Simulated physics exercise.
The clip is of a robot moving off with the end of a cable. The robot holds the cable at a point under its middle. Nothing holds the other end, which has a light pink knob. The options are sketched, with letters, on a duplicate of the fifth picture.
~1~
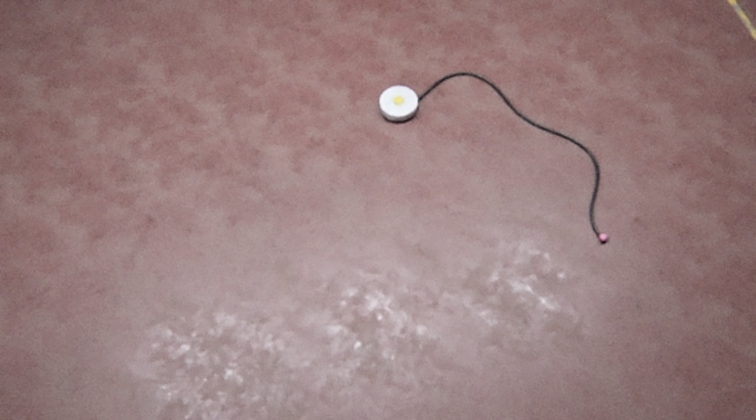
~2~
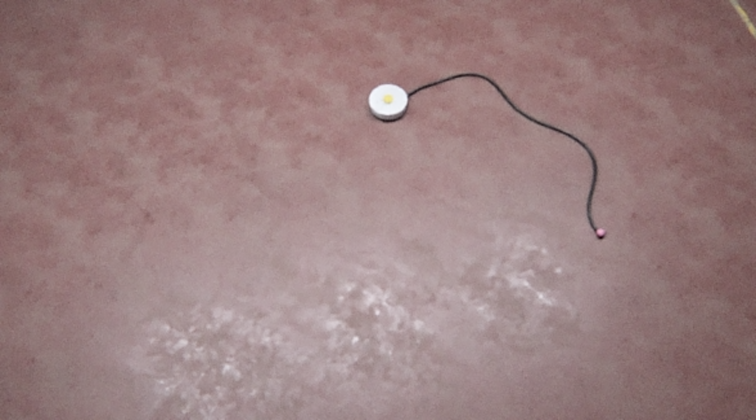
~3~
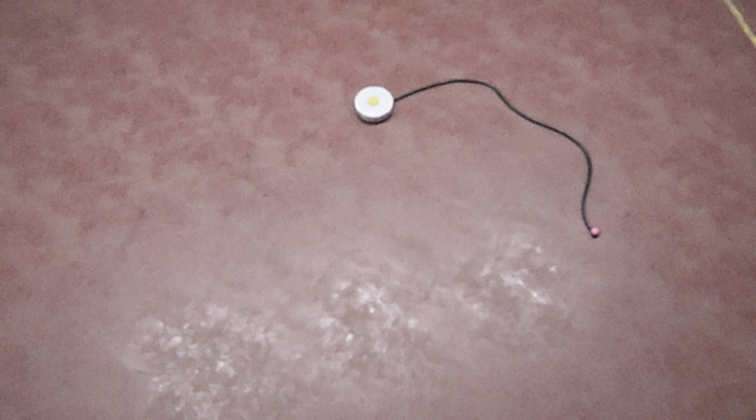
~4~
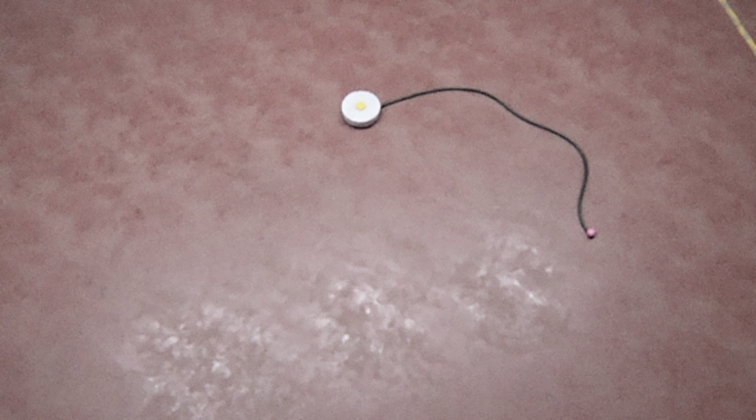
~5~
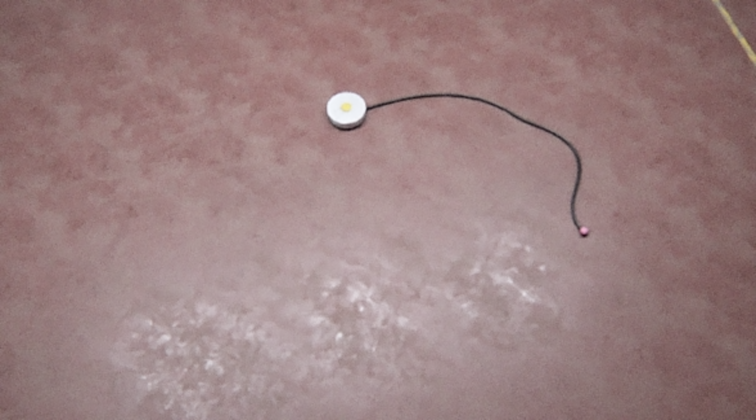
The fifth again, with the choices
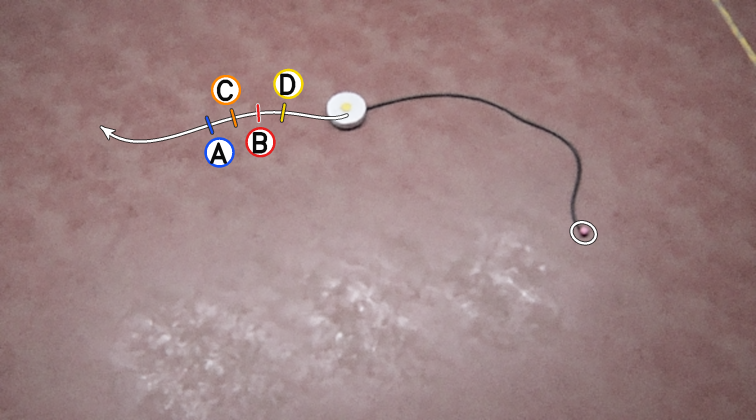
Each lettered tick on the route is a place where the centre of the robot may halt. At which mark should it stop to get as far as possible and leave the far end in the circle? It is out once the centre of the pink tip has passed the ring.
Mark D.
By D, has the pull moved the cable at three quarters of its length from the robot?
By then, yes.
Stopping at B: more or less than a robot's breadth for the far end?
By then, less.
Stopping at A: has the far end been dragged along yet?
Yes.
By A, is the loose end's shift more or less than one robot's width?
By then, more.
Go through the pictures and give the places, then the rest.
The first frame shows robot (399, 105); free end (604, 238).
The second frame shows robot (388, 103); free end (601, 233).
The third frame shows robot (374, 105); free end (595, 232).
The fourth frame shows robot (361, 110); free end (591, 233).
The fifth frame shows robot (347, 111); free end (584, 231).
On the marked copy, A at (209, 125); B at (258, 113); C at (234, 118); D at (283, 113); the ring at (584, 233); the route from (347, 115) via (219, 122) to (102, 127).
Taking D. A third of the way, robot (324, 114), middle of the cable (497, 117), free end (584, 231).
Two thirds of the way, robot (302, 111), middle of the cable (477, 125), free end (584, 230).
When it is over, robot (282, 108), middle of the cable (456, 130), free end (581, 227); the free end is still in its ring.
As for the rest, A drags the free end to (549, 187); B drags the free end to (577, 215); C drags the free end to (566, 200).
